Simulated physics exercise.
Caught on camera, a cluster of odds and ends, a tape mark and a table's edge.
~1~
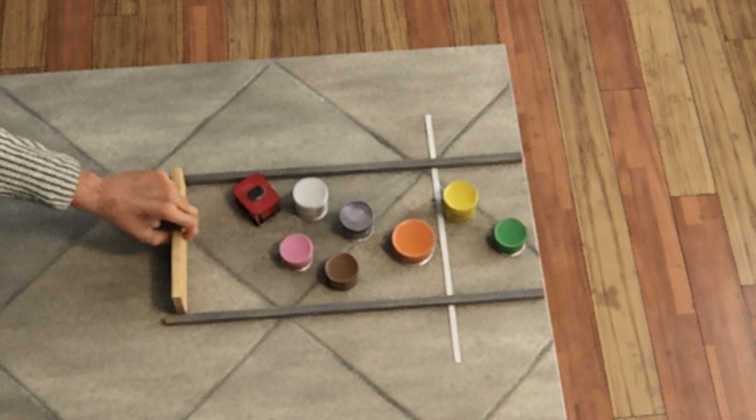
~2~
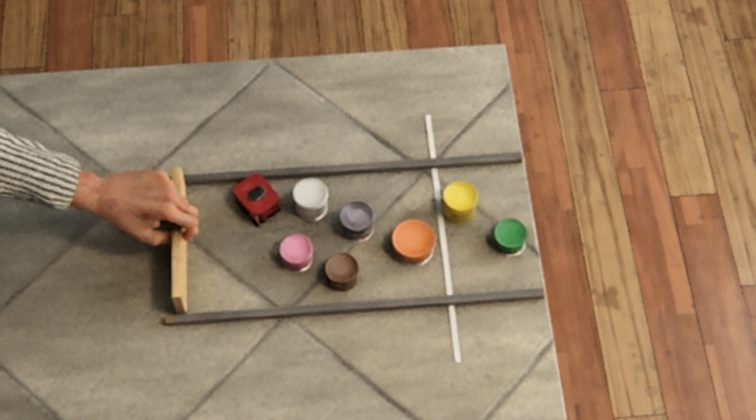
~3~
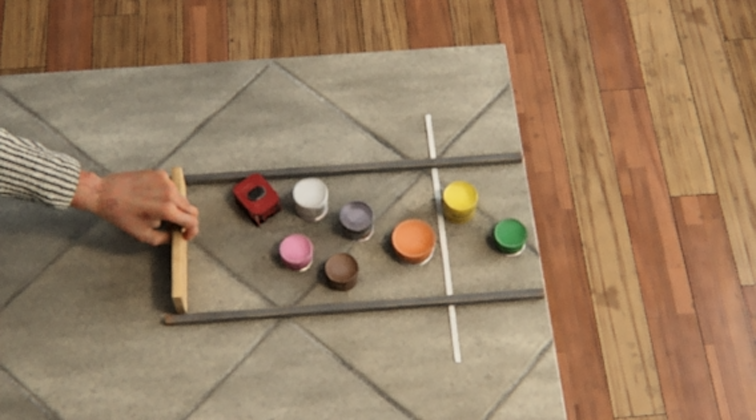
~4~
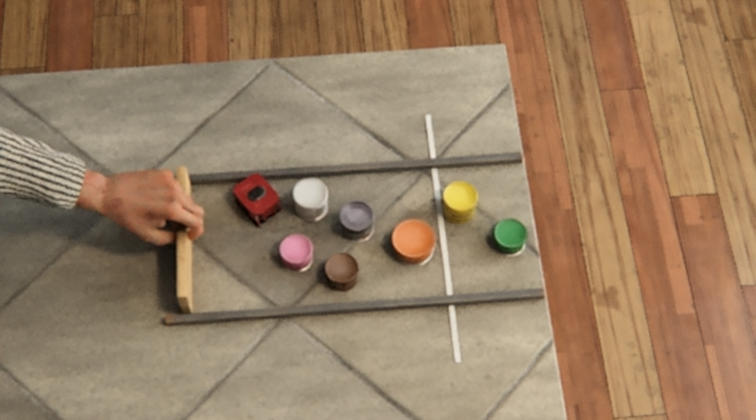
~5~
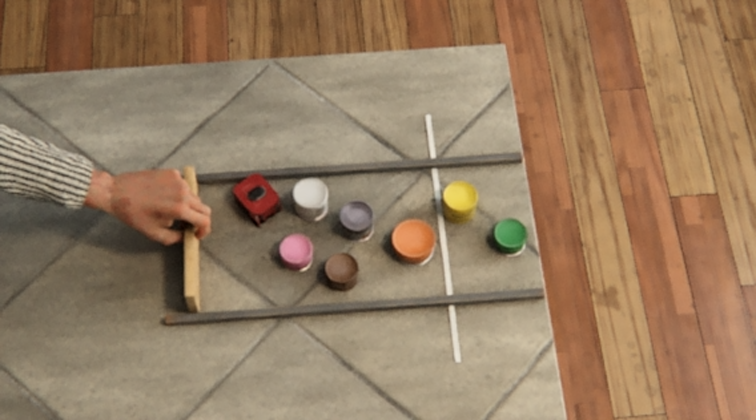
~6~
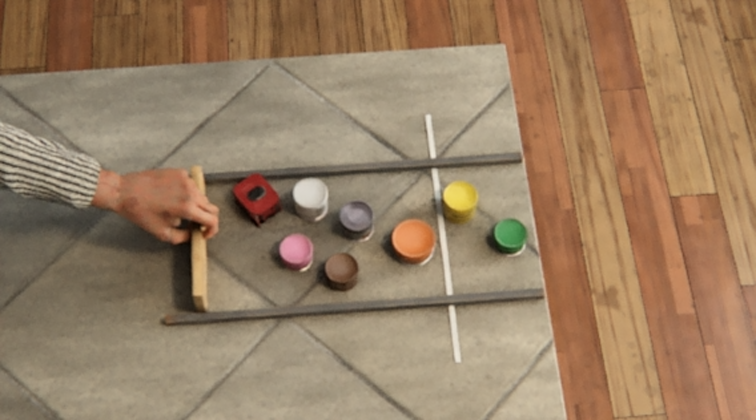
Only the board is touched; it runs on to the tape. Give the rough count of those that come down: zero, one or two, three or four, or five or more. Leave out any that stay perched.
The number that fall off is zero.
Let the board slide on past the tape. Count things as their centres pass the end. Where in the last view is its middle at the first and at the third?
About (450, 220), then (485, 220).
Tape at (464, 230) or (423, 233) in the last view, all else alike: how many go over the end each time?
The counts: 1 and 0.
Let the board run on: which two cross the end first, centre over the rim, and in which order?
The order is the green tin, then the yellow tub.
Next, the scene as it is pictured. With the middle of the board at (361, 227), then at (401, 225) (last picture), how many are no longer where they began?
By then 6, and 7.
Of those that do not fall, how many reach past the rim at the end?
It comes to 1.
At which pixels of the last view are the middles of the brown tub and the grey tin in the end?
The brown tub stops around (464, 273); the grey tin around (479, 218).
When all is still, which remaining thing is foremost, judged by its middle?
Foremost is the green tin.
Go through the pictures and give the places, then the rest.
In the first frame, green tin (510, 237); yellow tub (460, 202); orange pot (413, 243); board (179, 240); tape (442, 232).
In the second frame, yellow tub (460, 203); red case (257, 200).
In the third frame, orange pot (413, 243); white pot (311, 200).
In the fourth frame, green tin (510, 237); pink pot (297, 253).
In the fifth frame, yellow tub (460, 203); grey tin (357, 221).
In the sixth frame, green tin (510, 237); yellow tub (460, 203); orange pot (413, 243); board (199, 239); tape (442, 232).
Soon after, none off yet; green tin at rest near (510, 237); yellow tub at rest near (460, 203); orange pot at rest near (413, 243).
At rest, the number that fall off is zero.
